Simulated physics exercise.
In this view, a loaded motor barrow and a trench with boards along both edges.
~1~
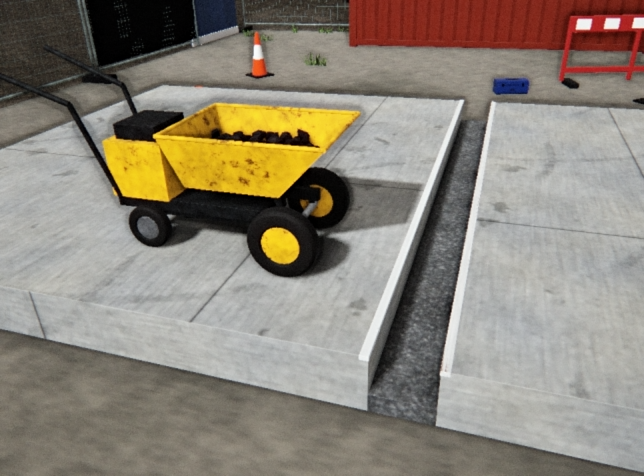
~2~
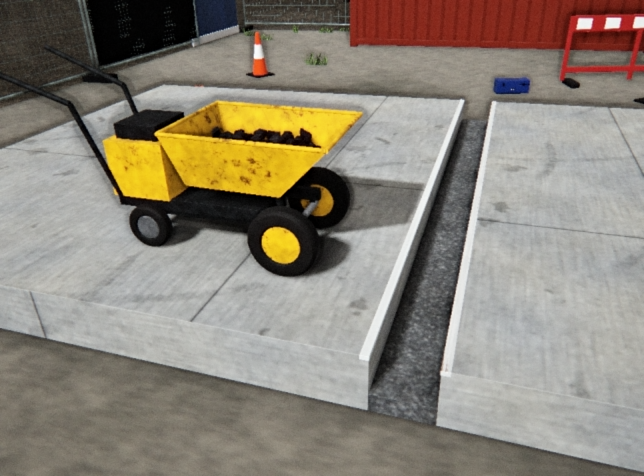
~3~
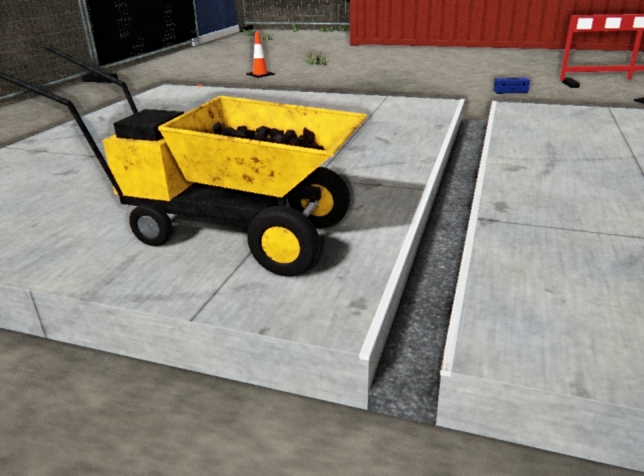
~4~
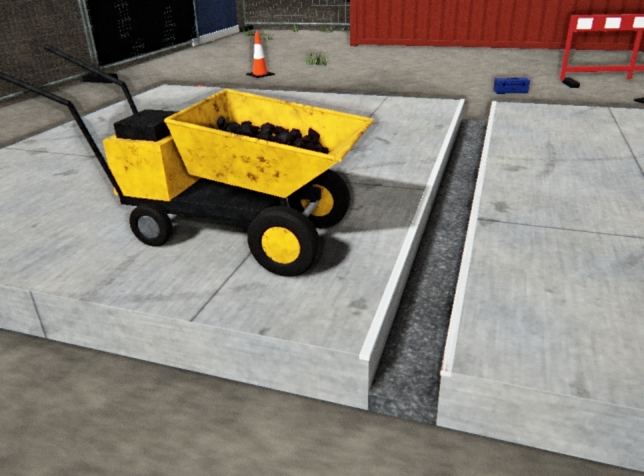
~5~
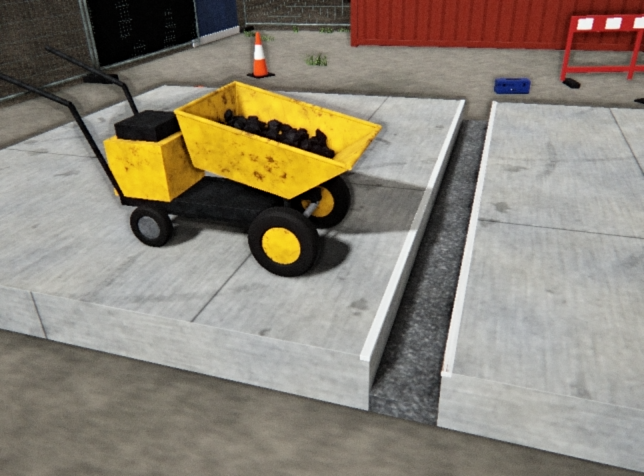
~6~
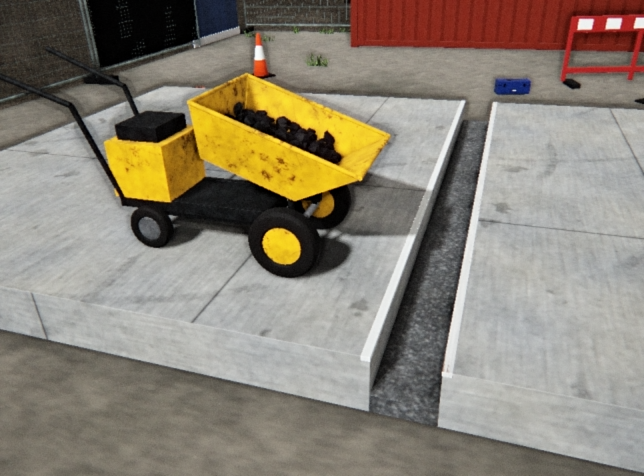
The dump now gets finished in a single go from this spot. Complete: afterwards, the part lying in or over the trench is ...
... the majority.
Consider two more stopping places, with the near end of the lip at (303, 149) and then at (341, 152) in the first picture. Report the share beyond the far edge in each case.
The first gives close to 0 per cent and the second 0 per cent.
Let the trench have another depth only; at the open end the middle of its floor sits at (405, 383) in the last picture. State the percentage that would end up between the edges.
Something close to 80 per cent.
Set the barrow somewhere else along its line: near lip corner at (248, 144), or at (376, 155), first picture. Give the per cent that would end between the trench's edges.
About 20 per cent, then about 20 per cent.
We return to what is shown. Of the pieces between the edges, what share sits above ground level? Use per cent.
It works out at about 0 percent.
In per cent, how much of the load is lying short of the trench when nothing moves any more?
About 0 %.
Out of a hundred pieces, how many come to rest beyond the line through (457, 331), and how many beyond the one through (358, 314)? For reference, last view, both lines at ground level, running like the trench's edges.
Respectively 0 and 100 %.
Soon after the last picture, skip tipped steeply; all in the skip.
A little later, skip tipped right over; most in the skip; about a quarter in or heaped over the trench.
Later still, skip tipped right over; a stray few in the skip; nearly all in or heaped over the trench.
By the end, skip tipped right over; a stray few short of the trench; nearly all in or heaped over the trench; none beyond it.
